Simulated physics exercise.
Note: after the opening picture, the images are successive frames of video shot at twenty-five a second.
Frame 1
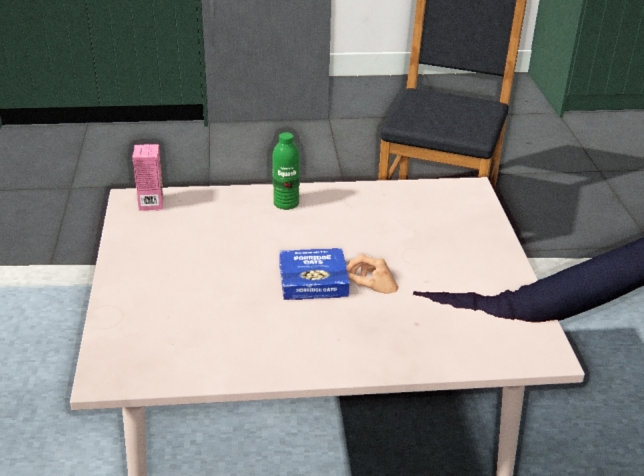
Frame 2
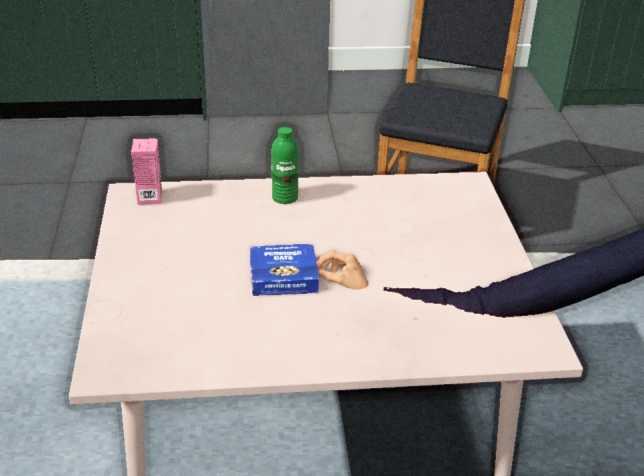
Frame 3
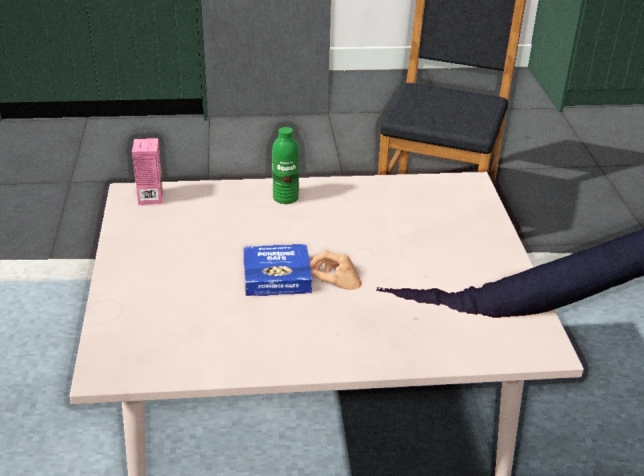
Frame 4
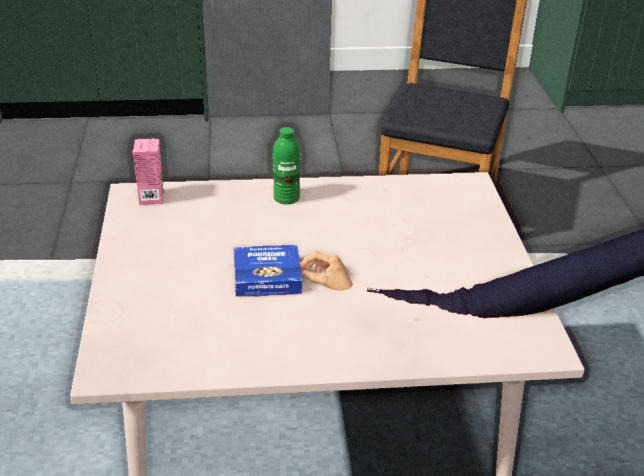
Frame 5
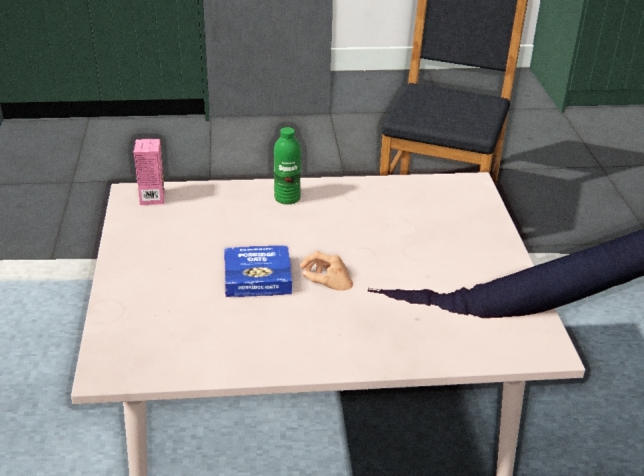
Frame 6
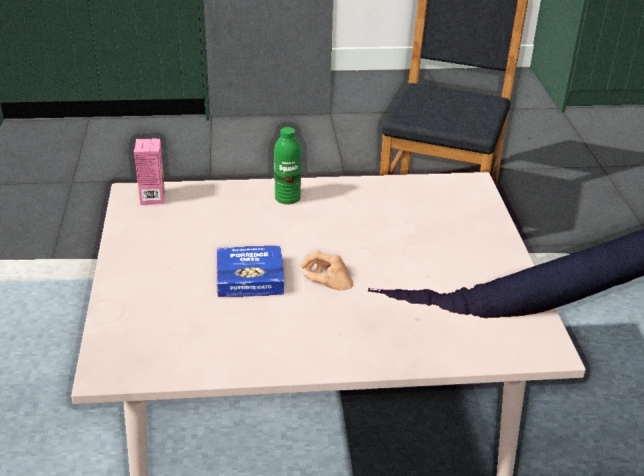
A hand and a dark-sleeved arm reach in from the right over a pale table, seen from above in a room with grey floor tiles and a dark chair behind. A blue packet lies by the fingertips near the middle, with a pink carton at the back left and a green bottle behind. The hand pushes the packet leftward, then stays still while the packet slides slightly farther left, leaving a gap.
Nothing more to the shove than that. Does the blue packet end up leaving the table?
You'll see it is on the table when it's all over.
Then, 0.10 s past the last view, blue packet displaced a little near (242, 271).
Then, 0.40 s past the last view, blue packet resting near (242, 271).
Finally, moved from the start, blue packet. Final places as the last picture's camera would see them, blue packet near (242, 271).
